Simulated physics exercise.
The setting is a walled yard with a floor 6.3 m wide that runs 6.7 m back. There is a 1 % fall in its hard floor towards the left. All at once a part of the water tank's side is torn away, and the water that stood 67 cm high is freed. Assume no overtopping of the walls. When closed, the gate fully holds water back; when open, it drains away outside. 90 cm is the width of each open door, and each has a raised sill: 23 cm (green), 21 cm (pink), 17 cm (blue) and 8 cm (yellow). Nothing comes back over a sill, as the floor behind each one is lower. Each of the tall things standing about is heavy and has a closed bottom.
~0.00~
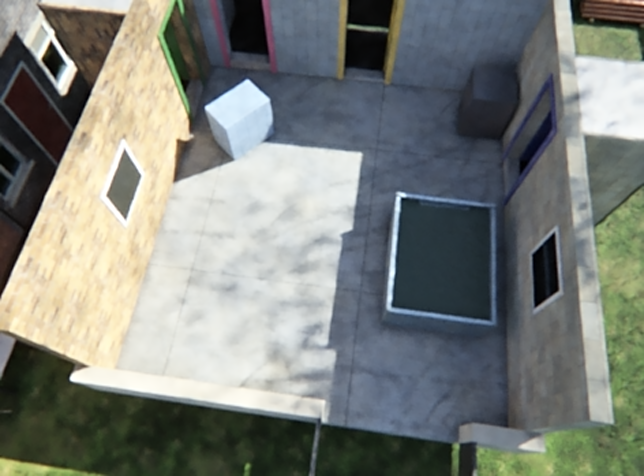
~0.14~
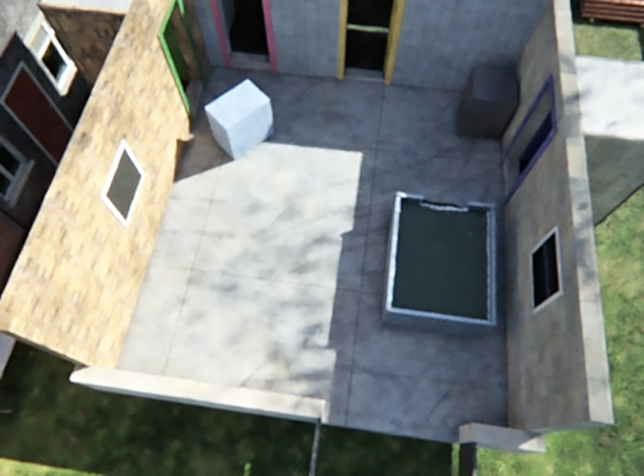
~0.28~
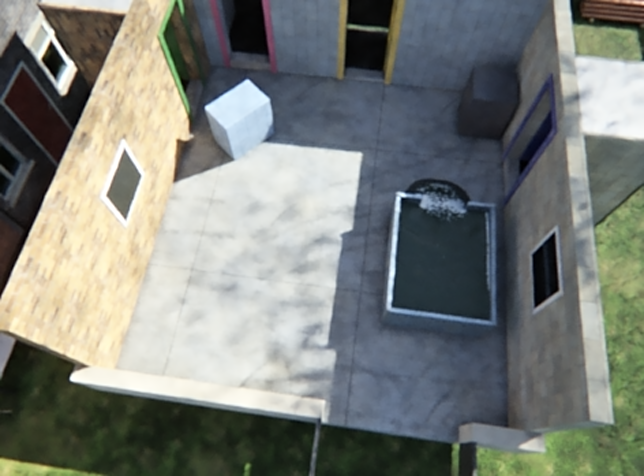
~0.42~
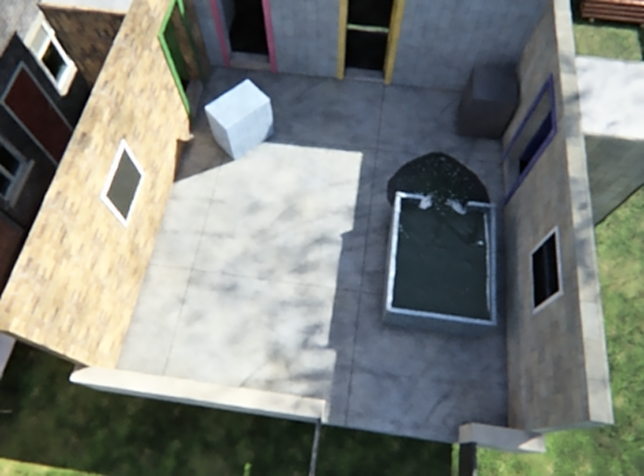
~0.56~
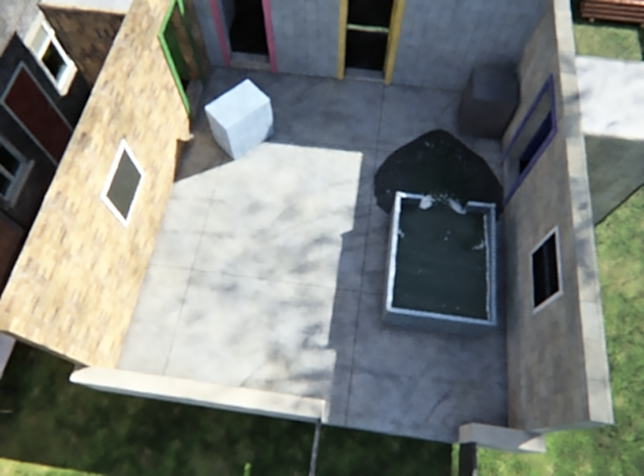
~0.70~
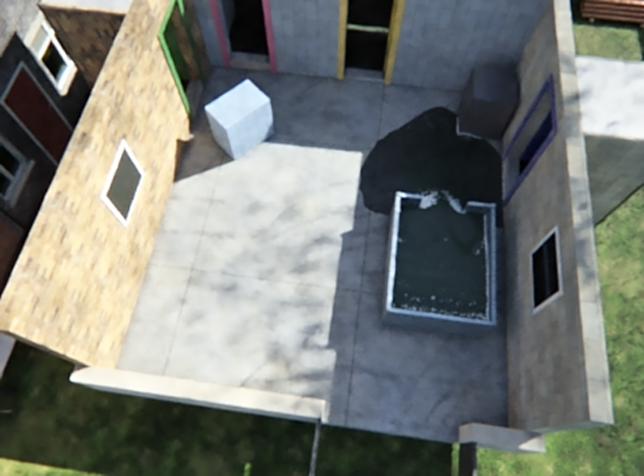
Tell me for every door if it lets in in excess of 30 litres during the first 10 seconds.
The green door never tops the limit. The pink door never tops the limit. The blue door never tops the limit. The yellow door tops the limit.
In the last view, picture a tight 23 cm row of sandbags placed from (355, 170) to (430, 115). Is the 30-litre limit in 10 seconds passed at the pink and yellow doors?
Checking the limit, pink is fine, yellow is fine.
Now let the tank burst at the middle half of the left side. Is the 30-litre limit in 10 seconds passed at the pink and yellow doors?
Pink short, yellow short.
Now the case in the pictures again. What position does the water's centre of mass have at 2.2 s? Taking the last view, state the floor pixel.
I'd put it close to (429, 206).
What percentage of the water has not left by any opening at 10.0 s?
I'd put it at some 94 percent still there.
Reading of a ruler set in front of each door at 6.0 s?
You'd get green at 18 cm, pink at 13 cm, blue at 6 cm, and yellow at 12 cm.
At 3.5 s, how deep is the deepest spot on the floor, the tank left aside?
I'd put it at close to 24 cm.
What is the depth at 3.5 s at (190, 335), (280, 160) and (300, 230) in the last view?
Around 0 cm, 0 cm and 0 cm.
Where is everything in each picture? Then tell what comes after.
In the first picture, still water, 67 cm deep, in the water tank at (442, 257).
In the second picture, water pours out on the water tank's far side and has run 0.5 m, to a hidden place; typically 10 cm deep outside, 67 cm at the water tank's back.
In the third picture, the front is at (445, 184), 0.8 m from the gap on the water tank's far side; 0.7 m2 of floor is under water; 67 cm left at the back of the water tank.
In the fourth picture, the front is at (446, 158), 1.4 m from the gap on the water tank's far side; 1.8 m2 of floor is under water; 67 cm left at the back of the water tank.
In the fifth picture, water pours out on the water tank's far side and has run 2.0 m, to (441, 133); typically 5 cm deep outside, 65 cm at the water tank's back.
In the sixth picture, the front is at (436, 111), 2.6 m from the gap on the water tank's far side; 4.7 m2 of floor is under water; 59 cm left at the back of the water tank.
After 1.4 s water covers 20 % of the floor and is deepest (38 cm) near (437, 216); green door not reached, pink door not reached, blue door 15 cm at the sill, 0 L in, yellow door 7 cm at the sill, 0 L in.
After 2.2 s water covers 25 % of the floor and is deepest (30 cm) near (426, 88); green door not reached, pink door not reached, blue door 19 cm at the sill, 4 L in, yellow door 17 cm at the sill, 15 L in.
After 3.5 s water covers 35 % of the floor and is deepest (24 cm) near (437, 216); green door 8 cm at the sill, 0 L in, pink door 6 cm at the sill, 0 L in, blue door 13 cm at the sill, 12 L in, yellow door 14 cm at the sill, 47 L in.
After 6.0 s water covers 55 % of the floor and is deepest (21 cm) near (203, 91); green door 18 cm at the sill, 0 L in, pink door 13 cm at the sill, 0 L in, blue door 6 cm at the sill, 12 L in, yellow door 12 cm at the sill, 86 L in.
After 10.0 s water covers 80 % of the floor and is deepest (14 cm) near (197, 111); green door 14 cm at the sill, 0 L in, pink door 12 cm at the sill, 0 L in, blue door 3 cm at the sill, 12 L in, yellow door 6 cm at the sill, 93 L in.
